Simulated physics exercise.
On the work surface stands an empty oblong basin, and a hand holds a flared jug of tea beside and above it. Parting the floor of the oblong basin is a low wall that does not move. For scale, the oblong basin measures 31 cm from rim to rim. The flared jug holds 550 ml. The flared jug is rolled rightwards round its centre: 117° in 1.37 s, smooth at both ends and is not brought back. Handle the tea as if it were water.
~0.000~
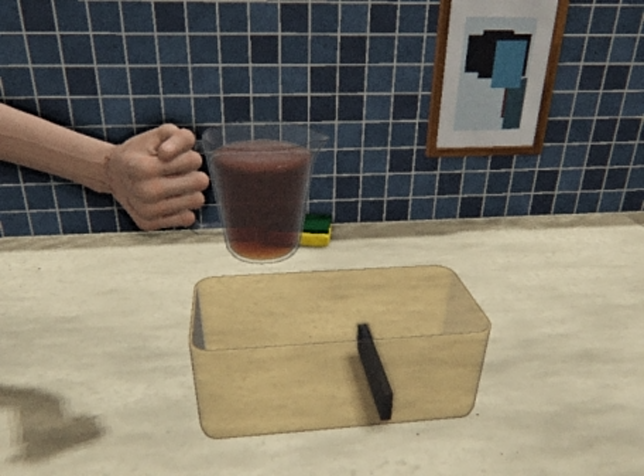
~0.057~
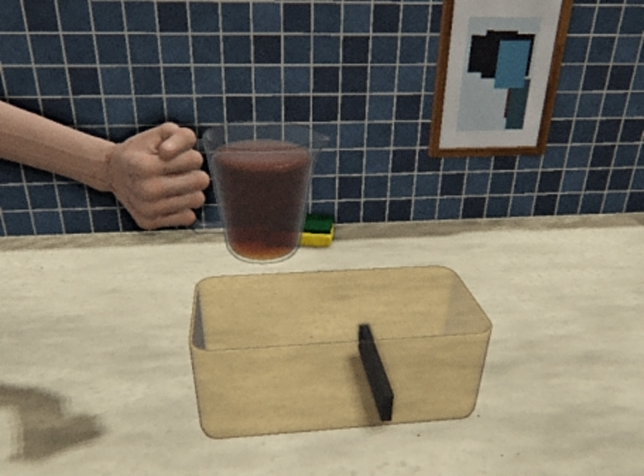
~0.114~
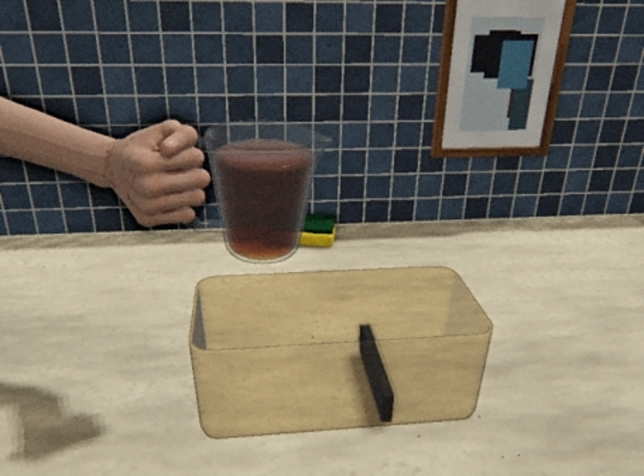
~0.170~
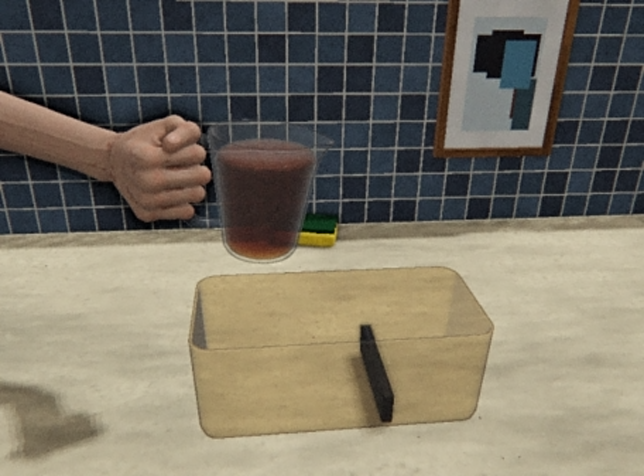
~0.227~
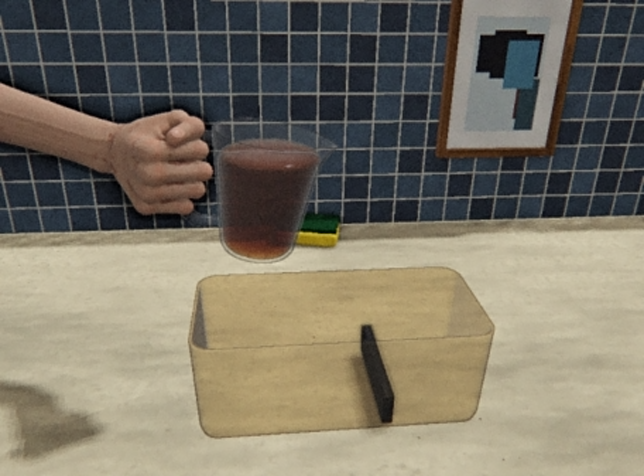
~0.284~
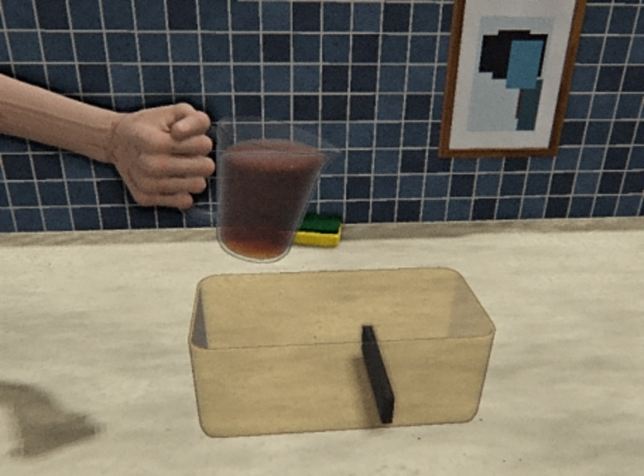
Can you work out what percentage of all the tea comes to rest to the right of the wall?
I would put it at 66 per cent.
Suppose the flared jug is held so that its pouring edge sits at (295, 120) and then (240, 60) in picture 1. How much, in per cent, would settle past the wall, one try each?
Try 1: Approx. 25 %; try 2: Approx. 5 %.
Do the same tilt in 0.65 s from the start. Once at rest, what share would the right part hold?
Estimate: Close to 35 per cent.
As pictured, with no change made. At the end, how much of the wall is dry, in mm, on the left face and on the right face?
Left about 30 mm, while the right is about 10 mm.
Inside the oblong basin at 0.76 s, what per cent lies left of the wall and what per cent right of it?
Left roughly 0 per cent, right roughly 10.
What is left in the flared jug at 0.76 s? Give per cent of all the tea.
At that time about 72 in a hundred parts are still held.
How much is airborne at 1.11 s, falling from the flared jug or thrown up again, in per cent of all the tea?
Near 12 per cent, I'd say.
By 0.76 s the tilt is 69° and 73 per cent is still to pour, 0 is left of the wall and 9 right of it.
By 1.11 s the tilt is 107° and 12 per cent is still to pour, 15 is left of the wall and 61 right of it.
By 1.47 s the tilt is 117° and 0 per cent is still to pour, 33 is left of the wall and 66 right of it.
By 1.87 s the tilt is 117° and 0 per cent is still to pour, 33 is left of the wall and 66 right of it.
At rest 33 per cent lies left of the wall, 66 right of it and 1 outside.
